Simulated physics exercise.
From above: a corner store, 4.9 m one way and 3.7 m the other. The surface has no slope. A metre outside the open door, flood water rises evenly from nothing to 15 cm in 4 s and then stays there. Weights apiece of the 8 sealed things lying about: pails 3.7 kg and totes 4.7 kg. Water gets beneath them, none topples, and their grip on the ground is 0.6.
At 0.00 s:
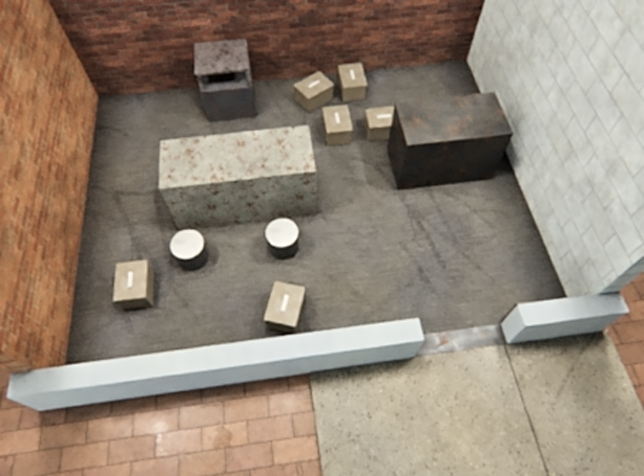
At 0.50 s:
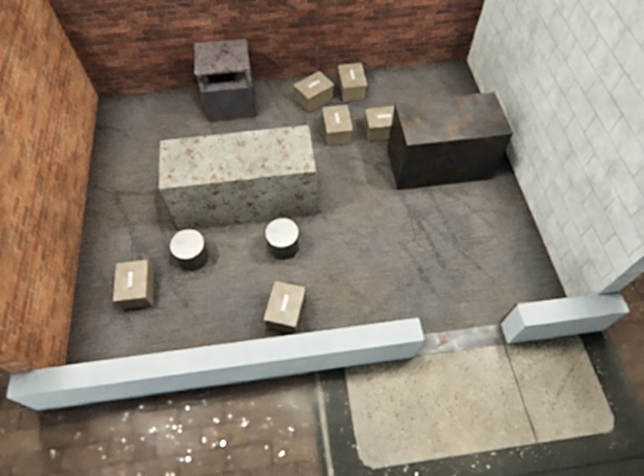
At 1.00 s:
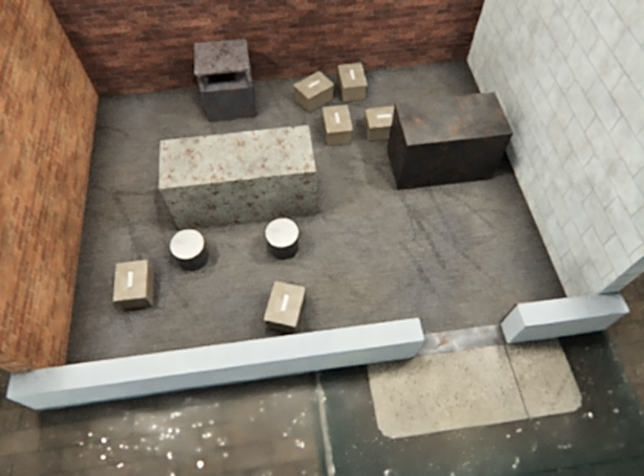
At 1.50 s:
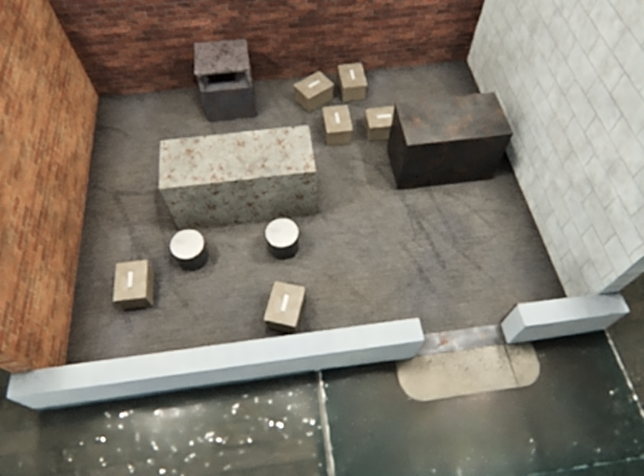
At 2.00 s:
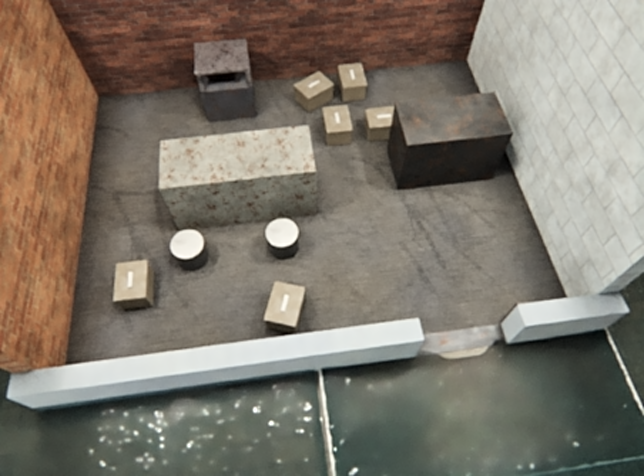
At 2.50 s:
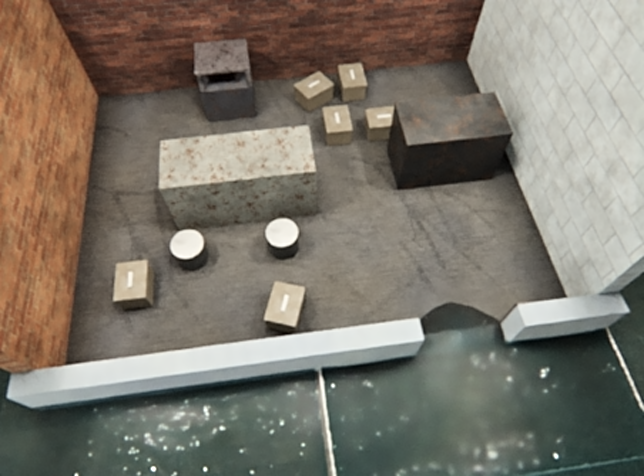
In the video, seen from above, dark water spreads over the pavement outside a brick-walled room, shrinking the dry patch by the doorway until water reaches the opening, while the boxes, round stools and counters inside stay still.
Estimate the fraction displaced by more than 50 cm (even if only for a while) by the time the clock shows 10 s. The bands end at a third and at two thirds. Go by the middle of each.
It is under a third.
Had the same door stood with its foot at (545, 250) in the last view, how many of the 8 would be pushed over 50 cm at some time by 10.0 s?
Then 4.
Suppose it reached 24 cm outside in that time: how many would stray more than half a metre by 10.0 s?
In that case 4 of them.
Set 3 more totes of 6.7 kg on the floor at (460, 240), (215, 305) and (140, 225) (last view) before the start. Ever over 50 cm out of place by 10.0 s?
In that order: Past it, short of it, less.
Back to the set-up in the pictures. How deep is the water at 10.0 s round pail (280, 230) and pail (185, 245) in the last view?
About 4 and 2 cm.
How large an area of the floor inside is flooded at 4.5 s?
Some 4.0 m2.
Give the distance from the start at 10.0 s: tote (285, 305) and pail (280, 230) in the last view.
In turn: 0 cm, 5 cm.
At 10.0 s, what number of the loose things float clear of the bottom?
I count 3.
After 3.5 s 0 of 8 are over 50 cm from their spots; 0 afloat.
After 4.5 s 0 of 8 are over 50 cm from their spots; 0 afloat.
After 7.0 s 0 of 8 are over 50 cm from their spots; 0 afloat.
After 10.0 s 1 of 8 are over 50 cm from their spots, and 1 have been at some point; 3 afloat.
